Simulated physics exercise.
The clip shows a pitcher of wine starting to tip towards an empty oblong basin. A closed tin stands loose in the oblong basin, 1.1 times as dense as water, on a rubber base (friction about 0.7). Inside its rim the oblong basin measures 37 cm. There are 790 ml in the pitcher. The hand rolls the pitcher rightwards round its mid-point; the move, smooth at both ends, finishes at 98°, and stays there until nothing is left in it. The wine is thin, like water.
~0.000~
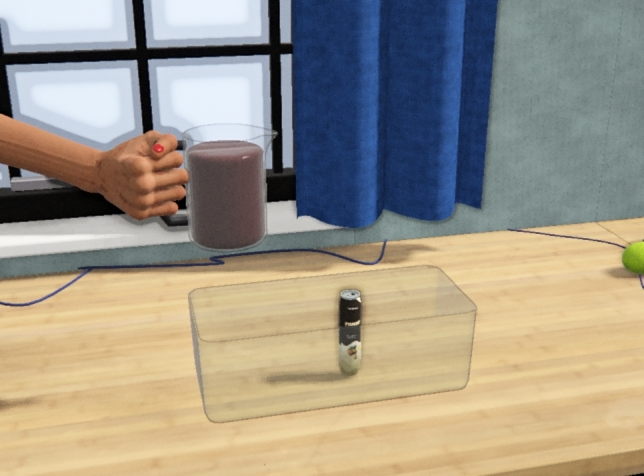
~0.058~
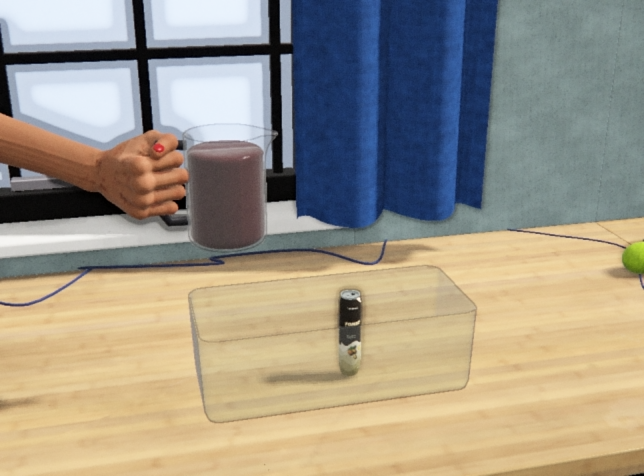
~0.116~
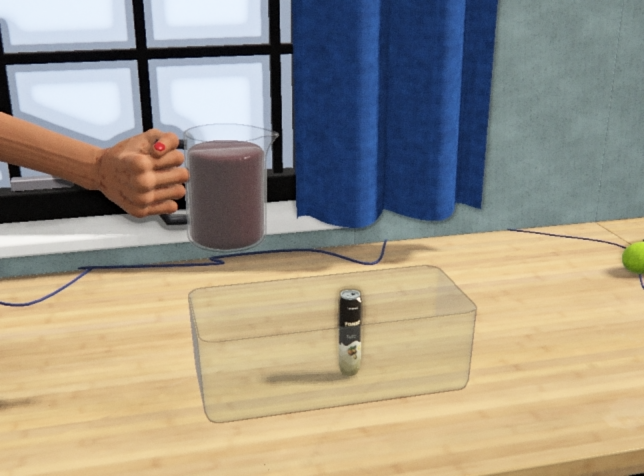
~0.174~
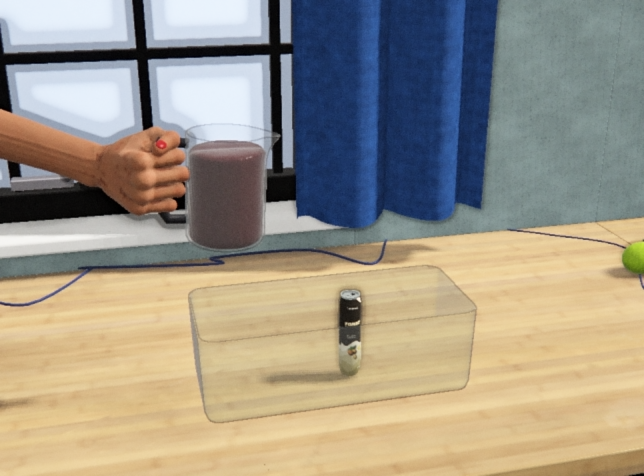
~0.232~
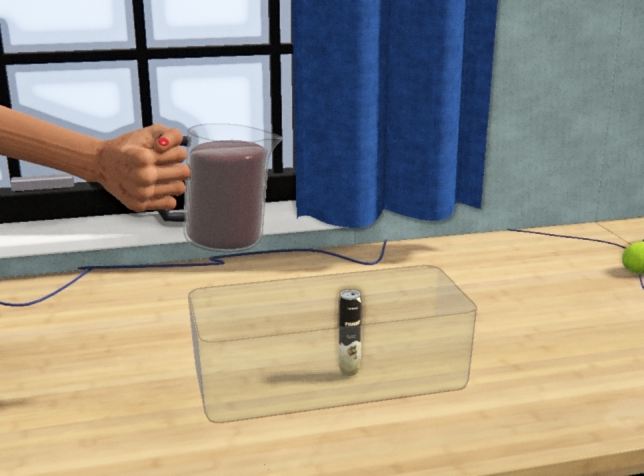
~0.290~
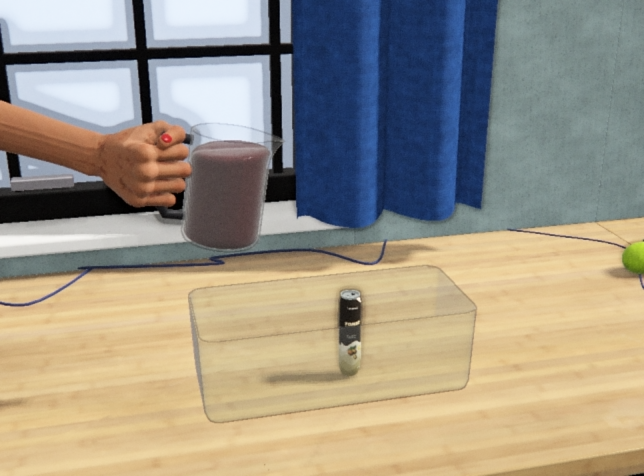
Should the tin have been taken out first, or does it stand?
It falls.
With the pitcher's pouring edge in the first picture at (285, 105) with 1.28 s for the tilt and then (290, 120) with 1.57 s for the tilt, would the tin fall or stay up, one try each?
First it remains upright; then it keeps standing.
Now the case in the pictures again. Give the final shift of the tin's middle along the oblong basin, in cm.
Some 8.5 cm.
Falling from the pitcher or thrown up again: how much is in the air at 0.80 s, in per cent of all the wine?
Near 9 in a hundred.
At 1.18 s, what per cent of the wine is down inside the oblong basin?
Near 30 in a hundred.
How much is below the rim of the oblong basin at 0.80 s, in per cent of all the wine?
About 1 per cent.
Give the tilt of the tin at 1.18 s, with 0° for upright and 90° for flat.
Near 0° from upright.
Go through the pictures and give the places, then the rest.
In the first picture, tilt 0°; pouring edge (277, 131); surface from (186, 151) to (263, 146); the oblong basin's rim runs from (193, 316) to (457, 288); the tin's top is at (350, 298).
In the second picture, tilt 0°; pouring edge (277, 132); surface from (186, 151) to (263, 146).
In the third picture, tilt 1°; pouring edge (278, 133); surface from (186, 151) to (264, 147).
In the fourth picture, tilt 3°; pouring edge (280, 134); surface from (188, 152) to (265, 147).
In the fifth picture, tilt 6°; pouring edge (282, 137); surface from (189, 151) to (268, 147).
In the sixth picture, tilt 9°; pouring edge (284, 139); surface from (191, 151) to (270, 147).
After 0.80 s the tilt is 54° and 90 per cent is still to pour; the tin stands where it began.
After 1.18 s the tilt is 87° and 51 per cent is still to pour; the tin stands where it began.
After 1.57 s the tilt is 98° and 11 per cent is still to pour; the tin lies on its side.
After 2.00 s the tilt is 98° and 2 per cent is still to pour; the tin lies on its side.
In the end the tin lies on its side.
